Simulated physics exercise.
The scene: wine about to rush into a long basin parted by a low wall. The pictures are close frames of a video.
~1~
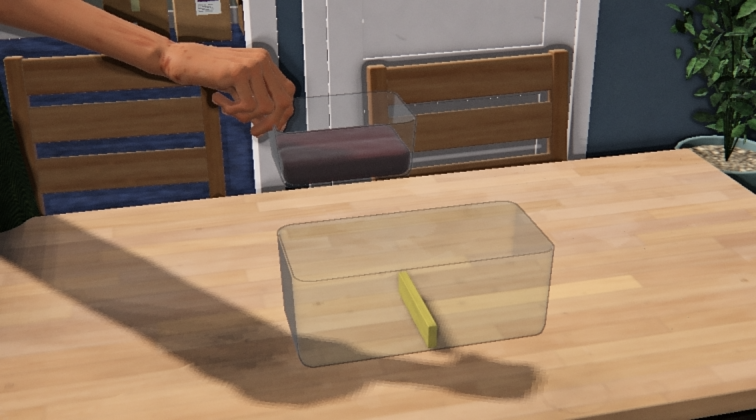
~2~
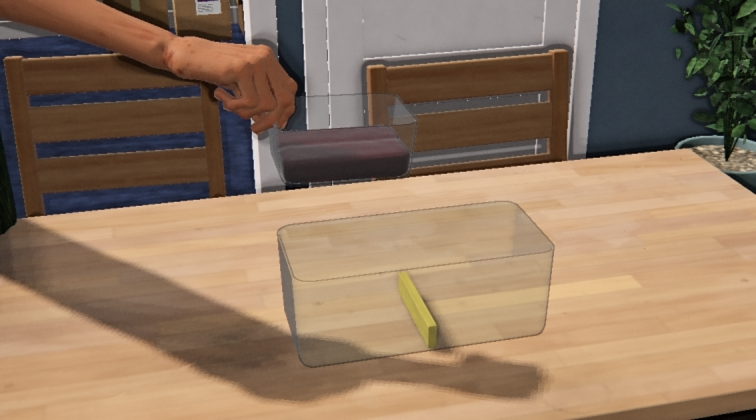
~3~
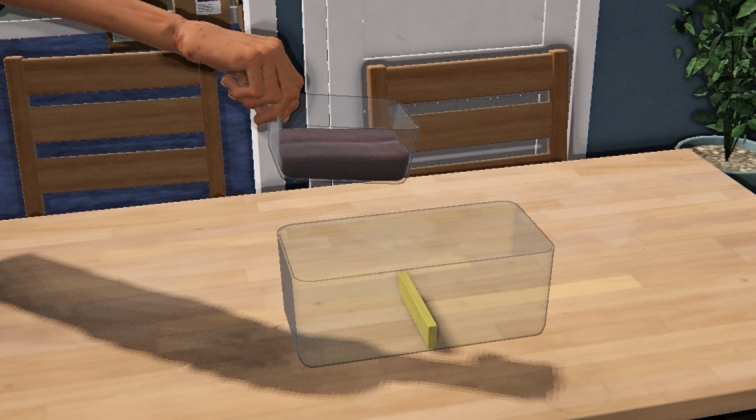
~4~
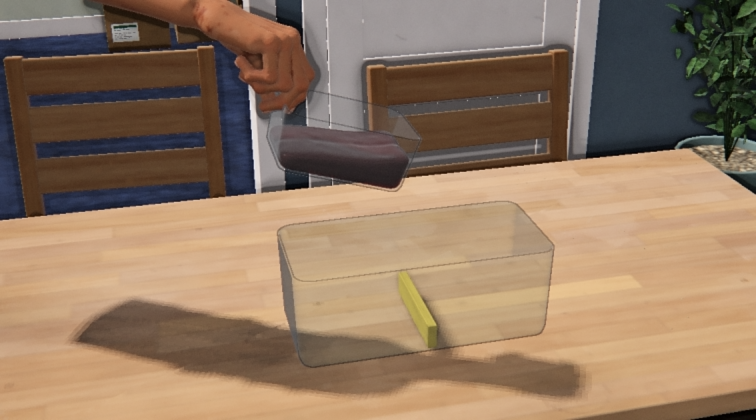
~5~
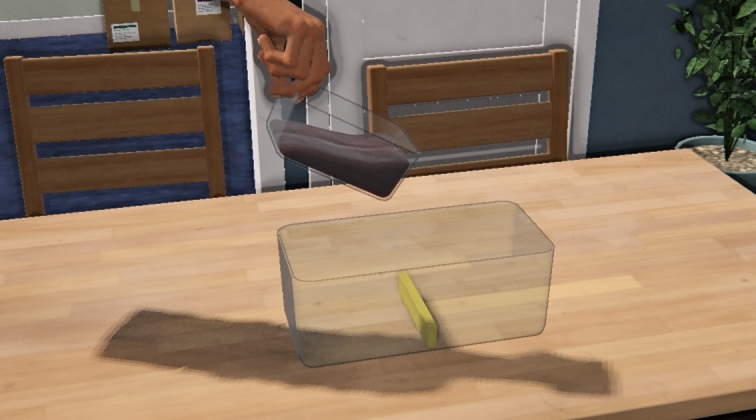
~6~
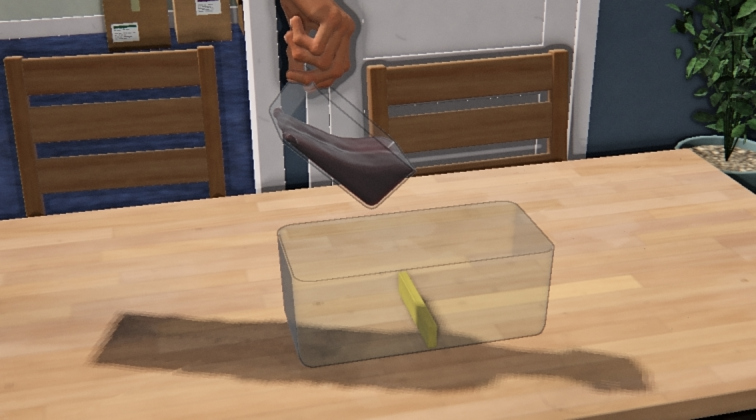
A hand tilts a clear container of dark wine rightward above a long, divided basin.
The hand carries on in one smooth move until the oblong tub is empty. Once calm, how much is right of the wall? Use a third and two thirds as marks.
The share right of the wall is from a third to two thirds.
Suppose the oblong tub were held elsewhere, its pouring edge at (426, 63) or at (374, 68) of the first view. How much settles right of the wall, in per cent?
About 70 and 15 per cent.
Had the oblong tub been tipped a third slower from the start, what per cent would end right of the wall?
Some 60 per cent.
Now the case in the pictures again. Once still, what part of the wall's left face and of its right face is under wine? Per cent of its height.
Left: 20 %. Right: 40 %.
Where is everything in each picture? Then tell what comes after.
It leans 0°; its right rim is at (406, 107); the wine meets the walls at (276, 148) and (401, 136); the long basin's rim runs from (285, 255) to (535, 225); the wall's top is at (417, 299), in the first picture.
It leans 2°; its right rim is at (407, 109); the wine meets the walls at (276, 147) and (401, 137), in the second picture.
It leans 8°; its right rim is at (409, 116); the wine meets the walls at (275, 144) and (400, 139), in the third picture.
It leans 17°; its right rim is at (410, 127); the wine meets the walls at (274, 140) and (400, 142), in the fourth picture.
It leans 30°; its right rim is at (410, 141); the wine meets the walls at (273, 132) and (399, 146), in the fifth picture.
It leans 44°; its right rim is at (405, 158); the wine meets the walls at (276, 123) and (400, 150), in the sixth picture.
A moment on, the oblong tub is tipped right over and 9 per cent is still to pour, 24 is left of the wall and 41 right of it.
Next, the oblong tub is tipped right over and 0 per cent is still to pour, 30 is left of the wall and 63 right of it.
Then the oblong tub is tipped right over and 0 per cent is still to pour, 38 is left of the wall and 59 right of it.
Later the oblong tub is tipped right over and 0 per cent is still to pour, 40 is left of the wall and 58 right of it.
In the end 40 per cent lies left of the wall, 58 right of it and 2 outside.
